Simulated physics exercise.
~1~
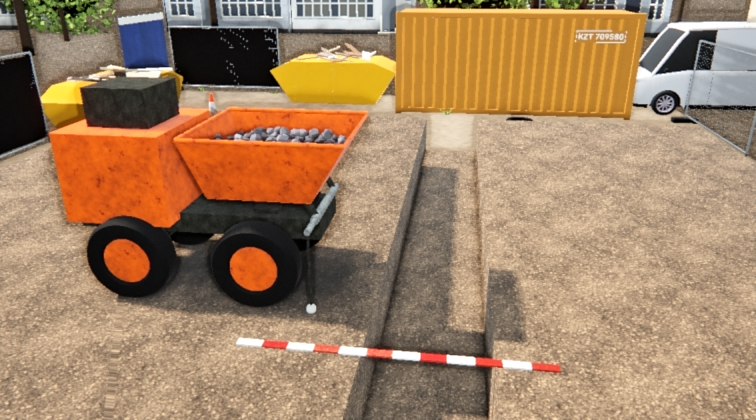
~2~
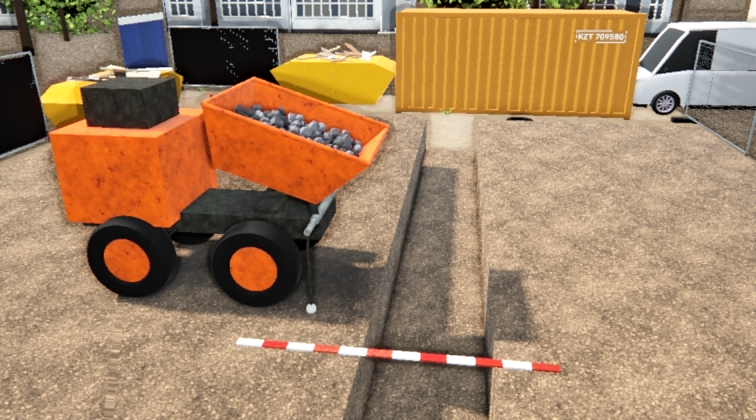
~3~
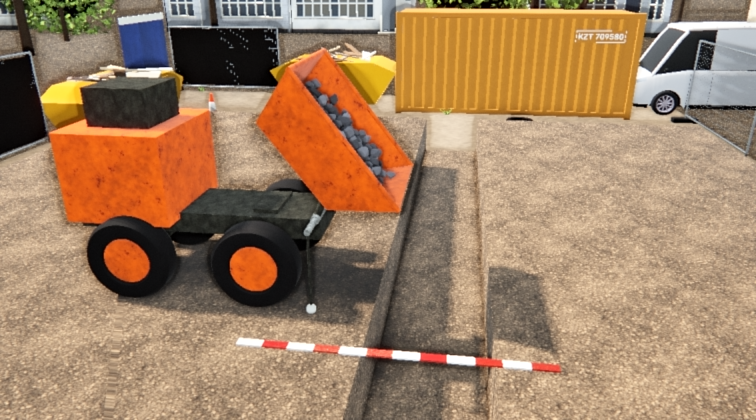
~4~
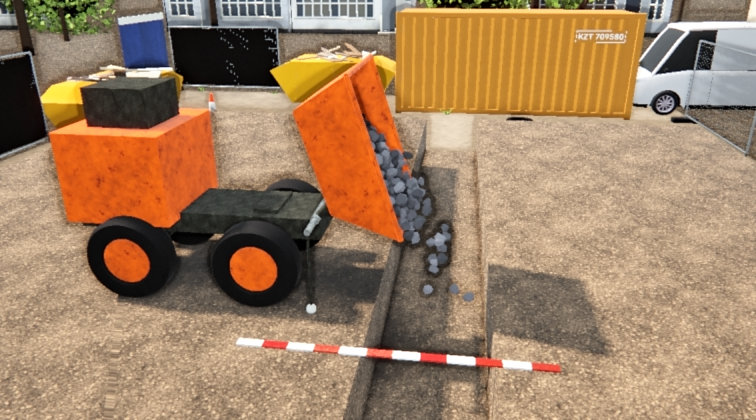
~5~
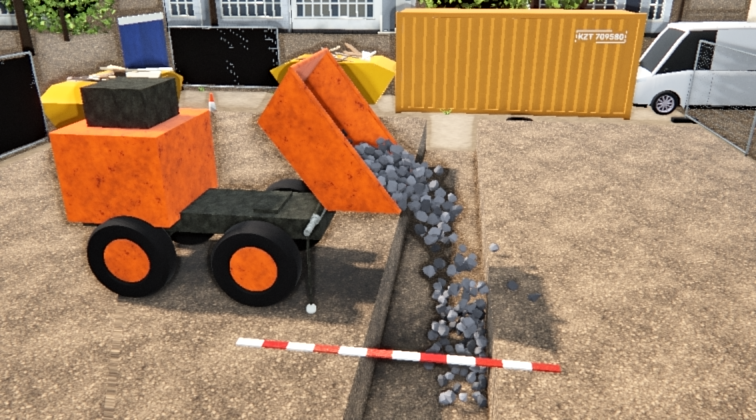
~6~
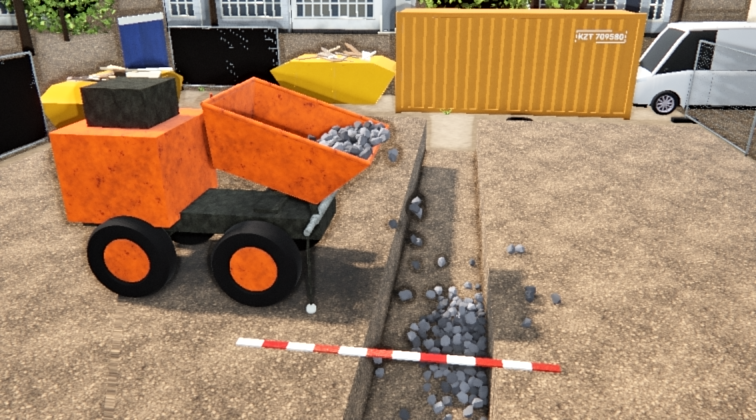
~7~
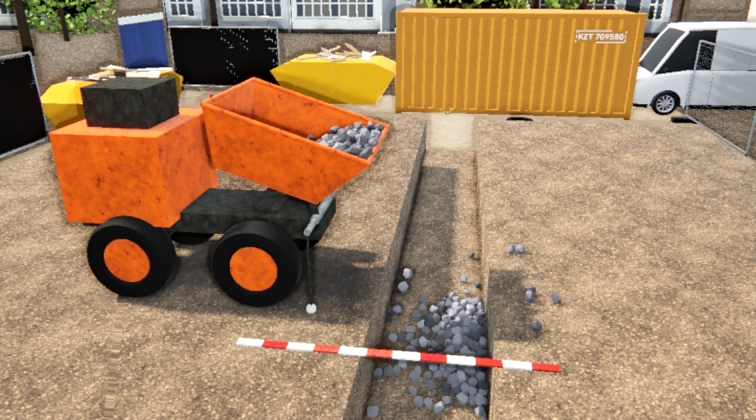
Orange dumper skip tipping grey stones into a trench, then lowering partway and stopping, still tilted with some stones inside.
